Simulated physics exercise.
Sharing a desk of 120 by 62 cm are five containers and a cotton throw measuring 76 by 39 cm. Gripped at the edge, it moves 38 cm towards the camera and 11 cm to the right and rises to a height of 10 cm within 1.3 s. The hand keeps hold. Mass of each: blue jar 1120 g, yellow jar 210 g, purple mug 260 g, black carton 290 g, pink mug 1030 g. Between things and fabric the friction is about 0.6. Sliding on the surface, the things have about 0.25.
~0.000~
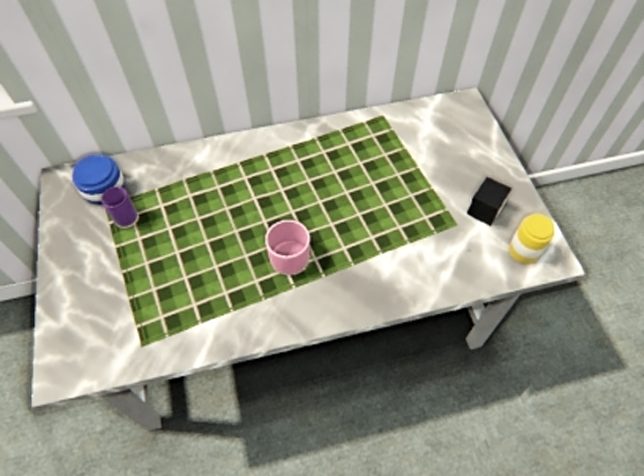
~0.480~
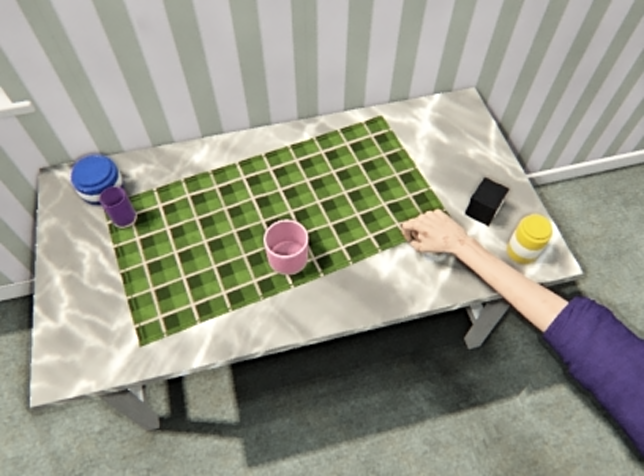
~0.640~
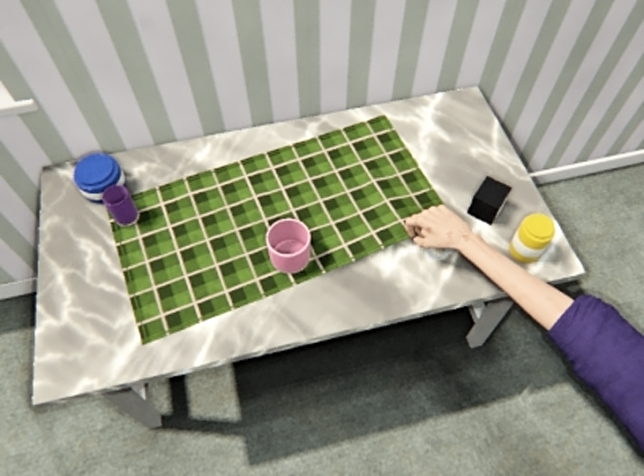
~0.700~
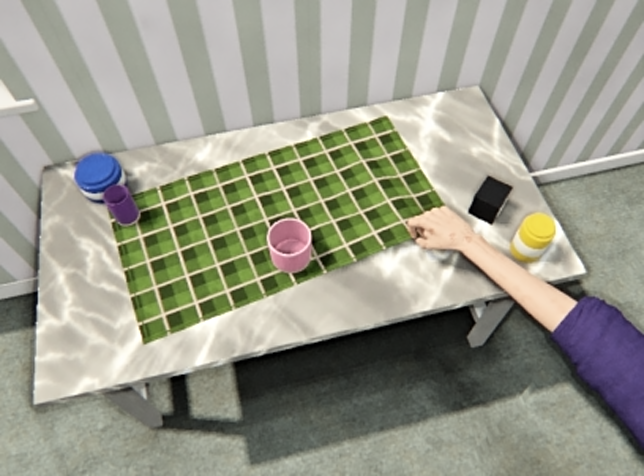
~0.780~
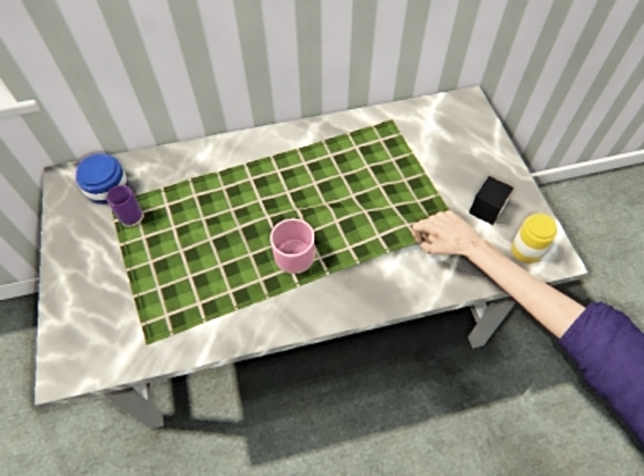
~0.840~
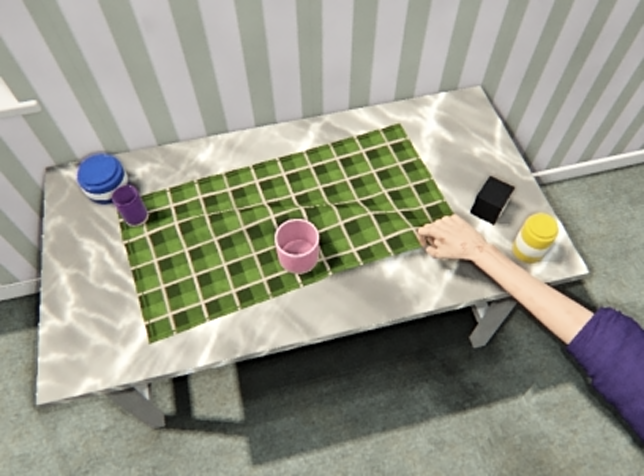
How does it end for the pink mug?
The pink mug goes over the edge.
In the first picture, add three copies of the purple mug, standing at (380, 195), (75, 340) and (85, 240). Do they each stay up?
Log, in listed order - lost / kept / kept.
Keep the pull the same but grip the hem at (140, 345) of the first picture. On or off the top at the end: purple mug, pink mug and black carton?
Afterwards purple mug comes off, pink mug comes off and black carton is still on top.
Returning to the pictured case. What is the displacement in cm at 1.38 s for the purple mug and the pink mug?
Roughly purple mug 20 cm and pink mug 20 cm.
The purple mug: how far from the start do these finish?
Purple mug: About 50 cm.
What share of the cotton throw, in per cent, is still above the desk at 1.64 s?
I'd estimate close to 75 per cent.
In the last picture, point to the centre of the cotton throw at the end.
Midpoint, last view: Approx. (497, 309).
At 1.1 s, 100 % of the cotton throw is still over the top; pink mug 7 cm off its start, purple mug 10 cm off its start.
At 1.4 s, 95 % of the cotton throw is still over the top; pink mug 18 cm off its start, purple mug 21 cm off its start.
At 1.6 s, 75 % of the cotton throw is still over the top; pink mug 27 cm off its start at (400, 304), purple mug 31 cm off its start at (253, 192).
At 1.9 s, 55 % of the cotton throw is still over the top; pink mug over the edge, purple mug 43 cm off its start.
At 3.5 s, 40 % of the cotton throw is still over the top; pink mug over the edge, purple mug 52 cm off its start at (339, 258).
